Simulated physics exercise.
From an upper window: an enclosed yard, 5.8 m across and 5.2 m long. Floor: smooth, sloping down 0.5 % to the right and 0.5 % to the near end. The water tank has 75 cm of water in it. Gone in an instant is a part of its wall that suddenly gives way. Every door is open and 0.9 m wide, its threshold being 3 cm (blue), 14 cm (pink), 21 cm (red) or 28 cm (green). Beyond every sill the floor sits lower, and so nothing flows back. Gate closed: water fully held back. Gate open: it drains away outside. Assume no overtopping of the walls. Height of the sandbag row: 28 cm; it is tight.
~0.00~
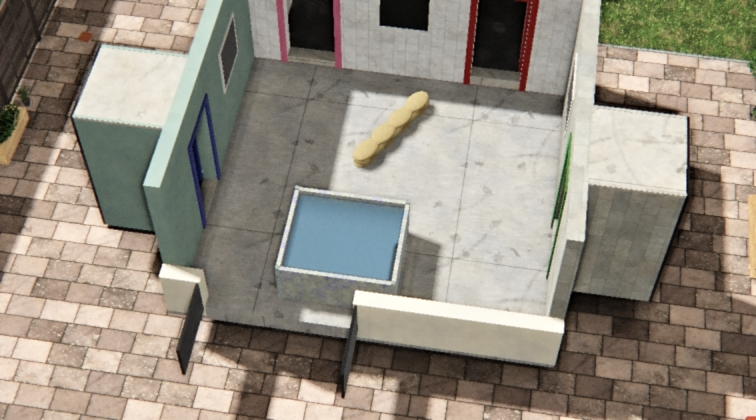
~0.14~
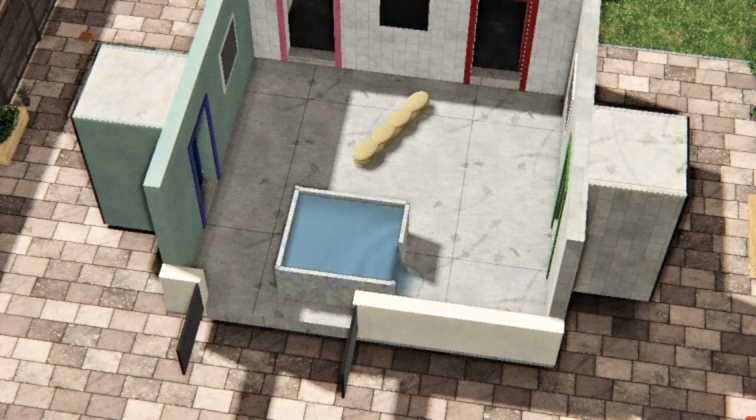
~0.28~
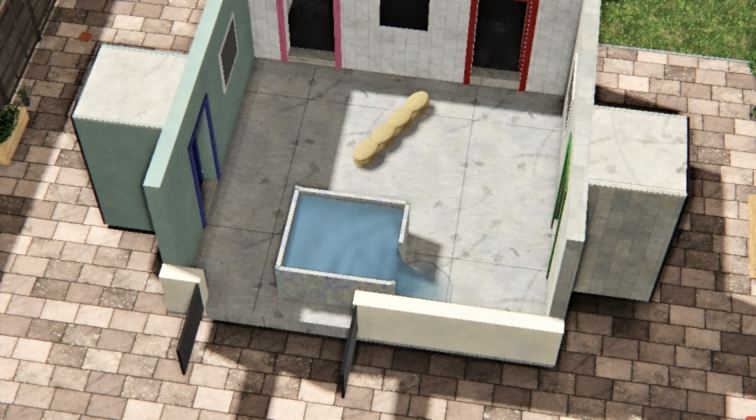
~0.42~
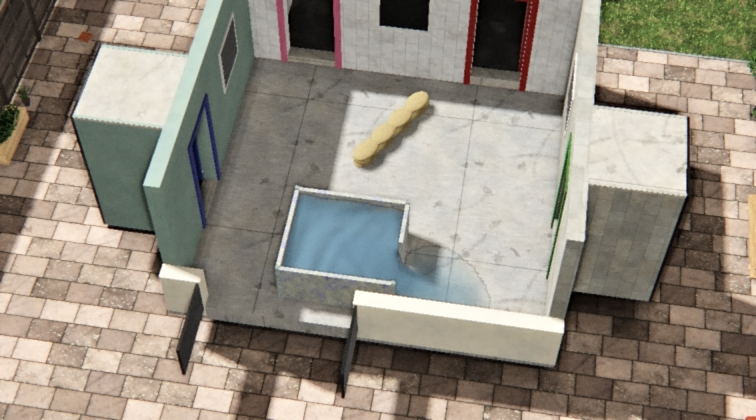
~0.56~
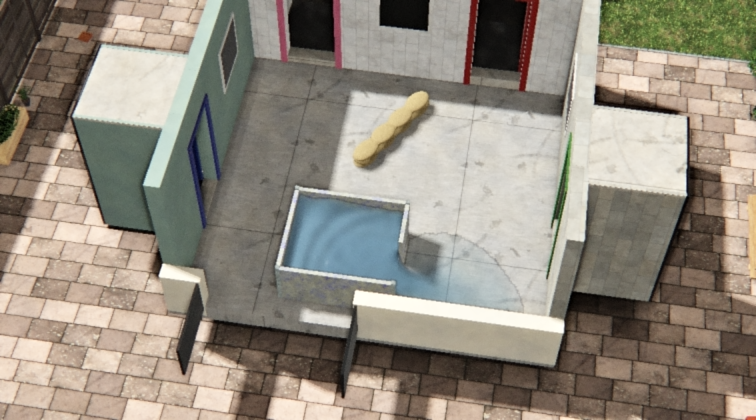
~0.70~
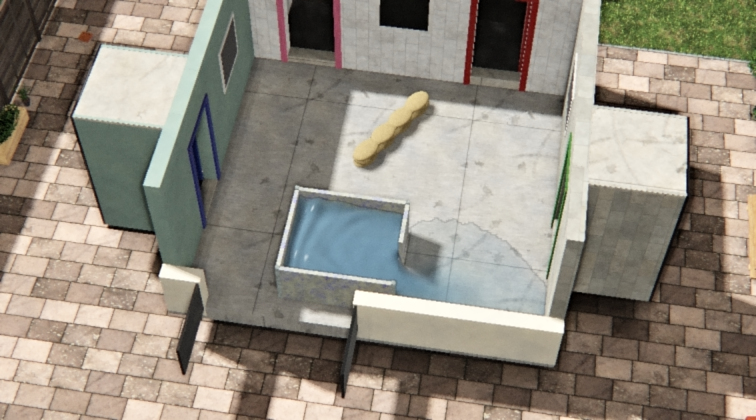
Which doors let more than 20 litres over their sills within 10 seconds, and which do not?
In 10 seconds, the blue door stays within 20 litres; the pink door stays within 20 litres; the red door stays within 20 litres; the green door stays within 20 litres.
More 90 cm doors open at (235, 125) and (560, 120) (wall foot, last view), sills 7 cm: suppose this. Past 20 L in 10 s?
Taking them in order, the first gets too little and the second enough.
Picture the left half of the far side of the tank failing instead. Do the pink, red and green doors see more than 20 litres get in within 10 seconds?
Then: Pink beyond it, red short of it, green short of it.
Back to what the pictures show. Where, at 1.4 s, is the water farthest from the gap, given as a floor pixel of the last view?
About pixel (546, 203).
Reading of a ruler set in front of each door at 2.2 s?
Depths in cm: Blue 0, pink 0, red 0, green 23.
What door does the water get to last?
Looks like the blue door.
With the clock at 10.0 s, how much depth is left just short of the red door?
It's some 10.0 centimetres deep.
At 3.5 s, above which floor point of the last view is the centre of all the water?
The water's centre sits at about (437, 235).
After 1.4 s water covers 15 % of the floor and is deepest (52 cm) near (534, 331); blue door not reached, pink door not reached, red door not reached, green door 21 cm at the sill, 0 L in.
After 2.2 s water covers 25 % of the floor and is deepest (42 cm) near (534, 321); blue door not reached, pink door not reached, red door not reached, green door 23 cm at the sill, 0 L in.
After 3.5 s water covers 45 % of the floor and is deepest (27 cm) near (537, 292); blue door not reached, pink door not reached, red door 19 cm at the sill, 2 L in, green door 19 cm at the sill, 0 L in.
After 6.0 s water covers 70 % of the floor and is deepest (18 cm) near (532, 128); blue door not reached, pink door 3 cm at the sill, 0 L in, red door 16 cm at the sill, 3 L in, green door 14 cm at the sill, 0 L in.
After 10.0 s water covers 90 % of the floor and is deepest (14 cm) near (533, 341); blue door 7 cm at the sill, 7 L in, pink door 4 cm at the sill, 0 L in, red door 10 cm at the sill, 3 L in, green door 9 cm at the sill, 0 L in.
